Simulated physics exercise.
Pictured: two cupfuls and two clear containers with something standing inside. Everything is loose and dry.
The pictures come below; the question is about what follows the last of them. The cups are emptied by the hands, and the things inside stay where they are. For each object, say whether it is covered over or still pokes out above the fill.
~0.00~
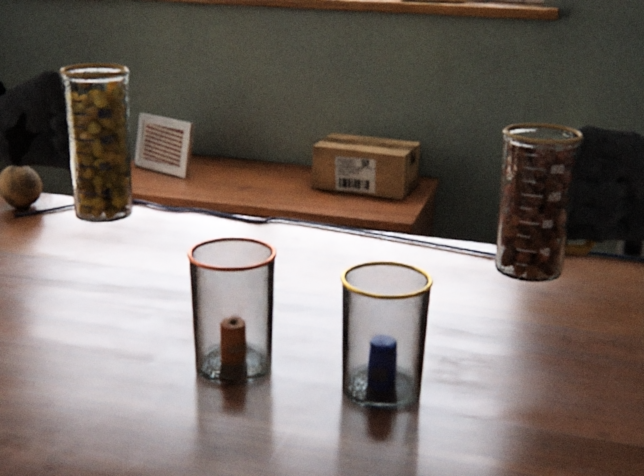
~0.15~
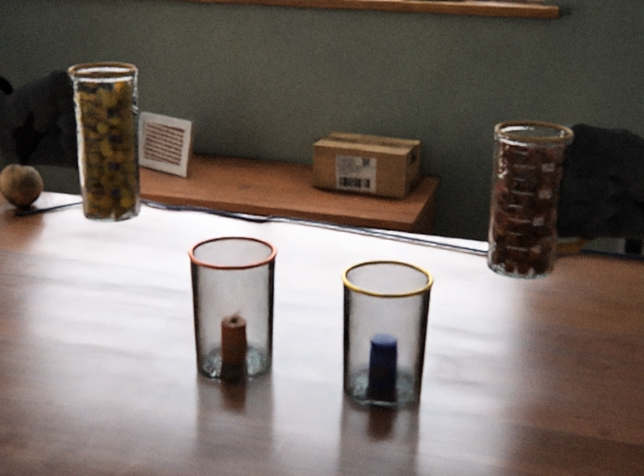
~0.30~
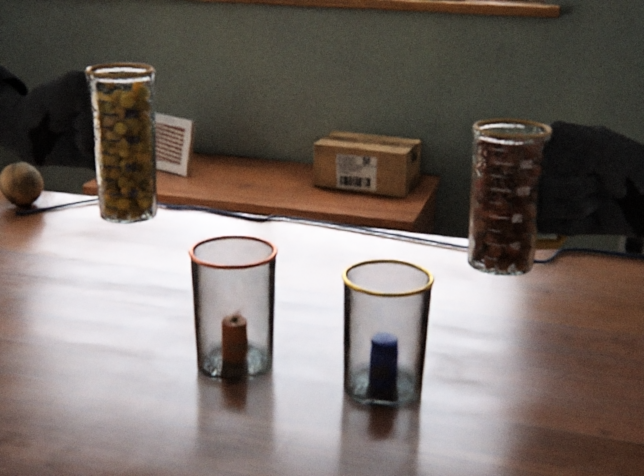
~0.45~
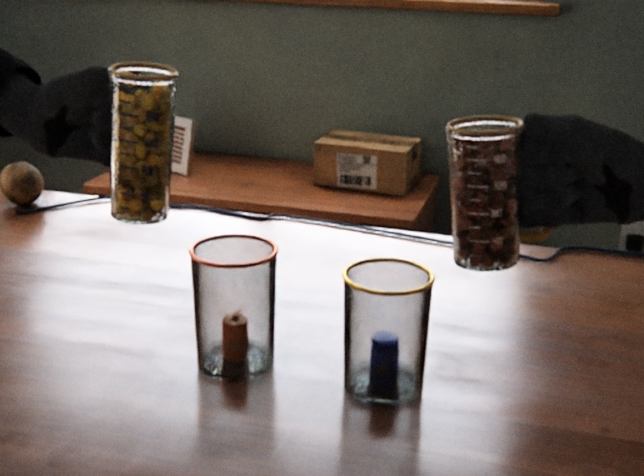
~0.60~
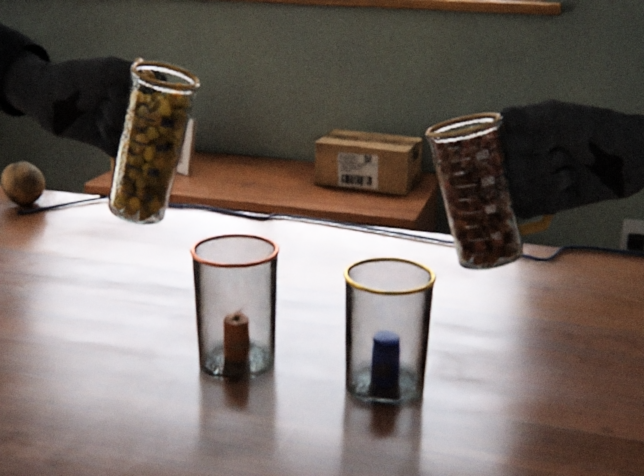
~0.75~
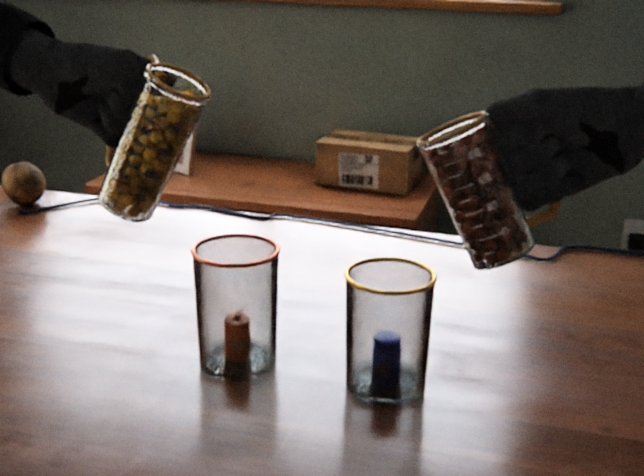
Left thing - covered over, right thing - covered over.
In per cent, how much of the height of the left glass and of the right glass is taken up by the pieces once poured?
Left side: 65 %; right side: 65 %.
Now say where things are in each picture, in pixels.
The first picture shows small roll in the left glass (233, 343), reaching about a third of the way up; left cup (99, 144), nearly full of puffed corn balls; small canister in the right glass (382, 364), reaching about a third of the way up; right cup (536, 203), nearly full of clay pellets.
The second picture shows left cup (108, 143), upright; right cup (527, 201), upright.
The third picture shows left cup (125, 144), upright; right cup (506, 197), upright.
The fourth picture shows left cup (142, 145), tipped 5°; right cup (486, 194), tipped 5°.
The fifth picture shows left cup (151, 145), tipped 16°; right cup (477, 192), tipped 16°.
The sixth picture shows small roll in the left glass (238, 339); left cup (151, 145), tipped 26°; small canister in the right glass (387, 360); right cup (478, 192), tipped 26°.
By 1.41 s, left glass empty, all of its cupful still in the cup; right glass empty, all of its cupful still in the cup.
By 2.00 s, left glass nearly empty, the larger part of its cupful still in the cup; right glass nearly empty, roughly two thirds of its cupful still in the cup.
By 2.49 s, left glass half full, none of its cupful still in the cup; right glass half full, none of its cupful still in the cup.
When it is over (3.0 s), left glass two thirds full (surface near (237, 291)), nothing beside it; right glass two thirds full (surface near (389, 313)), nothing beside it; the left thing is covered; the right thing is covered.
